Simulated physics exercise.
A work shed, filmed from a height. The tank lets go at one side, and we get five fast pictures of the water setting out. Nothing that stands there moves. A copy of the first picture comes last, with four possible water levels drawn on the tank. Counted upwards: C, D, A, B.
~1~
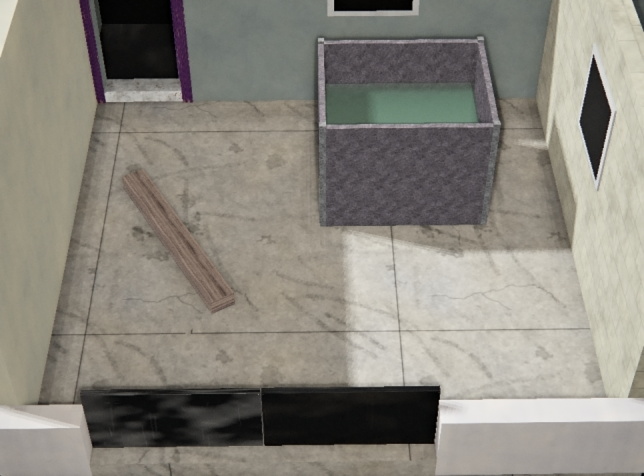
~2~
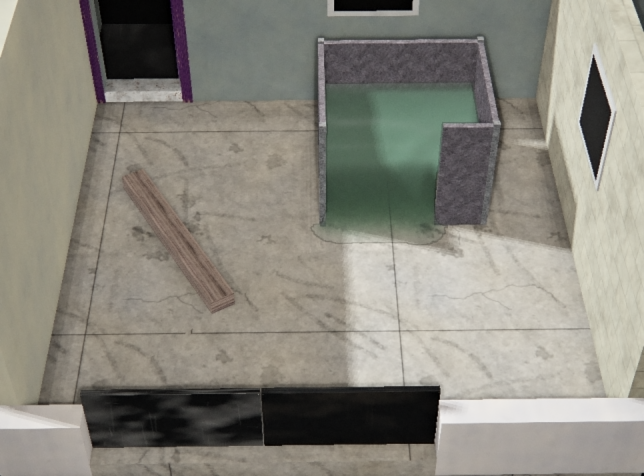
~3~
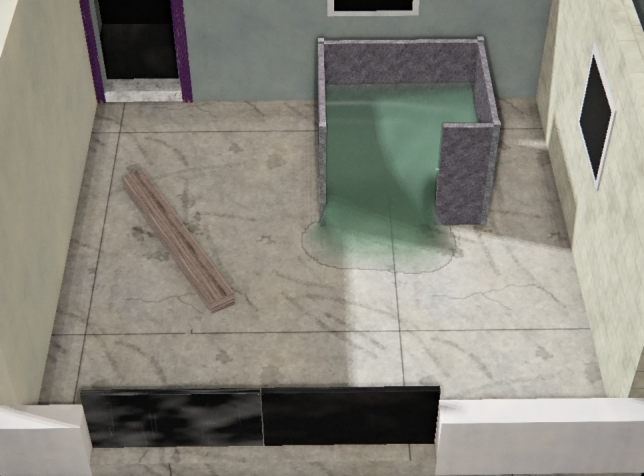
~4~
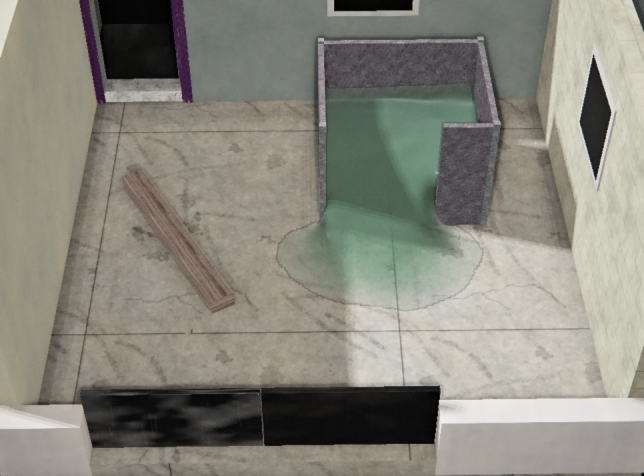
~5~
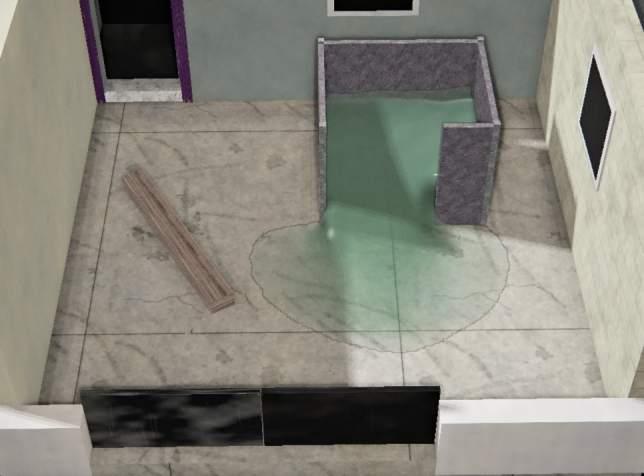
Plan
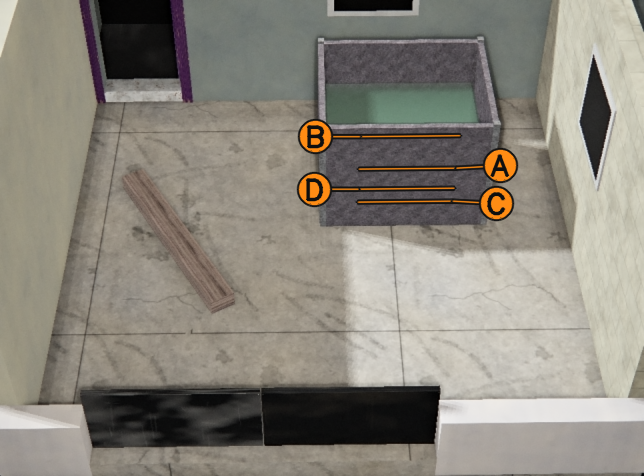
Green water pours from an opening in a stone tank and spreads across the floor.
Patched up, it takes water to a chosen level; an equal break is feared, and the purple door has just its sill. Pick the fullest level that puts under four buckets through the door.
Level A just does it.
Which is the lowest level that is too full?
Here it is level B.
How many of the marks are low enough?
Three of them.
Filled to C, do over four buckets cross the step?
No, not at all.
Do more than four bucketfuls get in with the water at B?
Yes, it does.
In orange, A at (407, 168); B at (410, 136); C at (405, 201); D at (406, 188); from the bottom up C, D, A, B.
With A, a splash gets over, under a bucket.
With B, about 8 bucketfuls get in.
With C, nothing gets over.
With D, nothing gets over.
